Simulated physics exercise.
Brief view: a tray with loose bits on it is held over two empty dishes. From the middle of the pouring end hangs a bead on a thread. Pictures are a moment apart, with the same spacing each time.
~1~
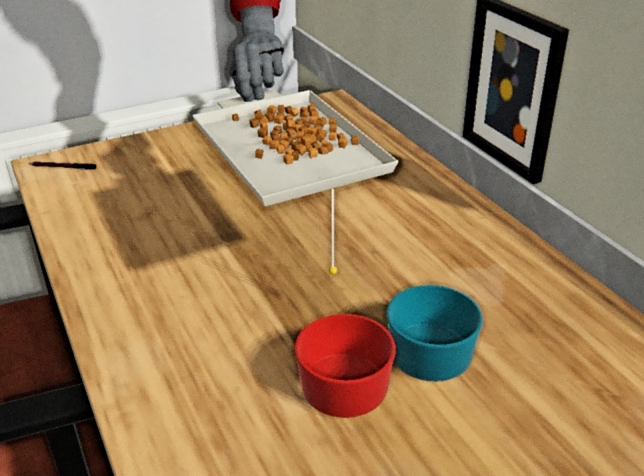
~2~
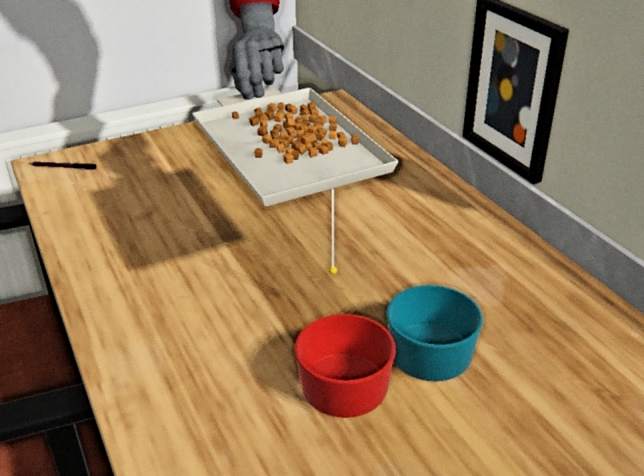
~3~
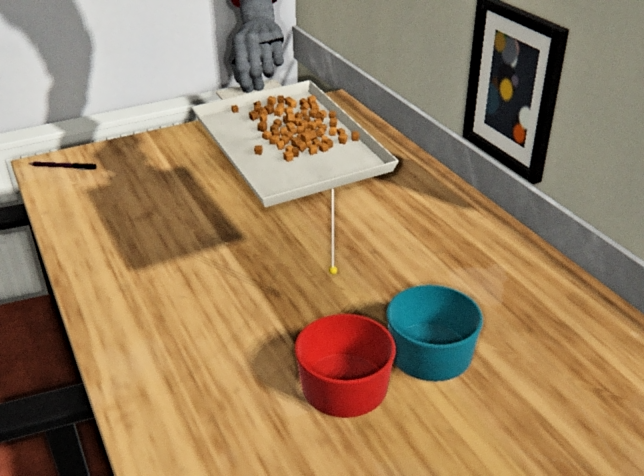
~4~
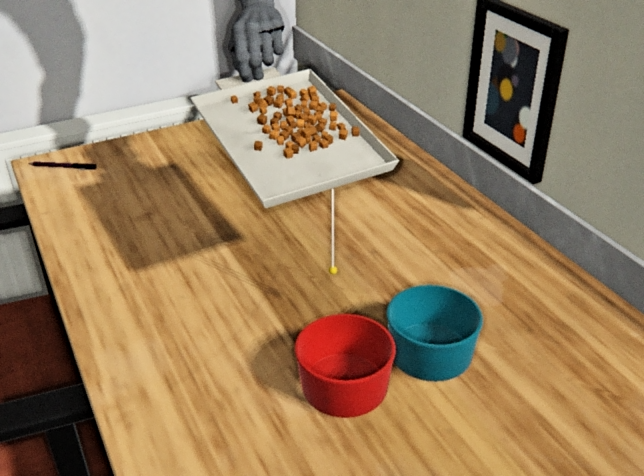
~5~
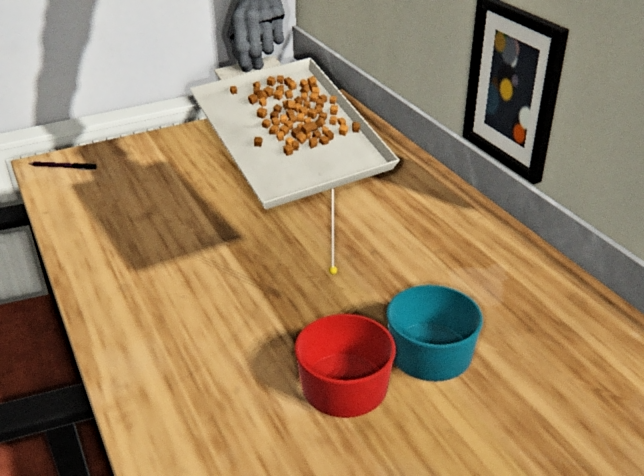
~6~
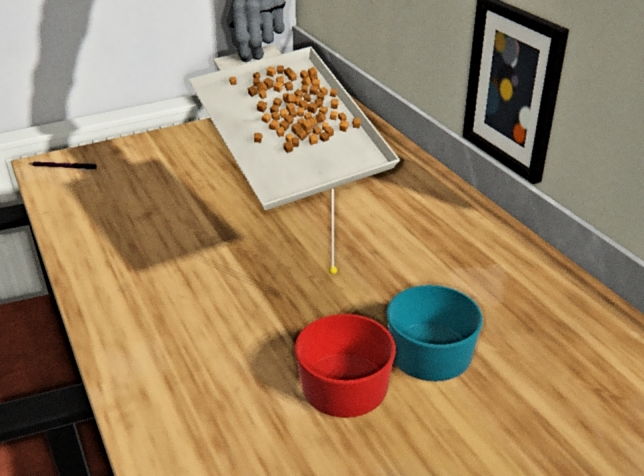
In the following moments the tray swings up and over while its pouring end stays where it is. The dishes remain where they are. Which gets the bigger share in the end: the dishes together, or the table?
So the dishes mostly fail at catching it, really.
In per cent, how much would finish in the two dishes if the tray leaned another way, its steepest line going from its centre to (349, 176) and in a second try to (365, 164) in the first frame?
Near 10 % and, after that, 0 %.
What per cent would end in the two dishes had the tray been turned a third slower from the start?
Estimate: Some 10 %.
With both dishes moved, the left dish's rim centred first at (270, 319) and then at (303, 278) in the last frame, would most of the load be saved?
Taking the tries in order: A major share, followed by a minor share.
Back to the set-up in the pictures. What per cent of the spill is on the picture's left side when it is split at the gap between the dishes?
That would be roughly 100 per cent.
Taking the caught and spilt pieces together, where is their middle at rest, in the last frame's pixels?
Resting centre, last picture - approx. (316, 349).
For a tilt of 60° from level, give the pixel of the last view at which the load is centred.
Somewhere about pixel (312, 182).
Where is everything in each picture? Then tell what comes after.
Corners of the pouring end at (265, 194) and (393, 161), level; middle of the load at (300, 135), brown sugar cubes; left dish at (368, 393); right dish at (459, 358); bead on its thread at (333, 270), in the first picture.
Corners of the pouring end at (265, 195) and (393, 160), level; middle of the load at (300, 134), in the second picture.
Corners of the pouring end at (265, 196) and (393, 160), tipped barely, lowest at the left corner; middle of the load at (300, 130), in the third picture.
Corners of the pouring end at (265, 197) and (393, 159), tipped a little, lowest at the left corner; middle of the load at (300, 124), in the fourth picture.
Corners of the pouring end at (266, 199) and (394, 159), tipped a little, lowest at the left corner; middle of the load at (300, 118), in the fifth picture.
Corners of the pouring end at (266, 201) and (394, 159), tipped clearly, lowest at the left corner; middle of the load at (301, 112); left dish at (368, 393); right dish at (459, 358), in the sixth picture.
Soon, tray tipped steeply; most on the tray; a stray few outside both; about a quarter in the air.
A while on, tray tipped right over; about two thirds on the tray; a small part in the left dish; about a quarter outside both; a small part in the air.
Towards the end, tray tipped past a quarter turn; a small part in the left dish; a stray few in the right dish; most outside both.
Finally, tray tipped past a quarter turn; a small part in the left dish; a stray few in the right dish; most outside both.
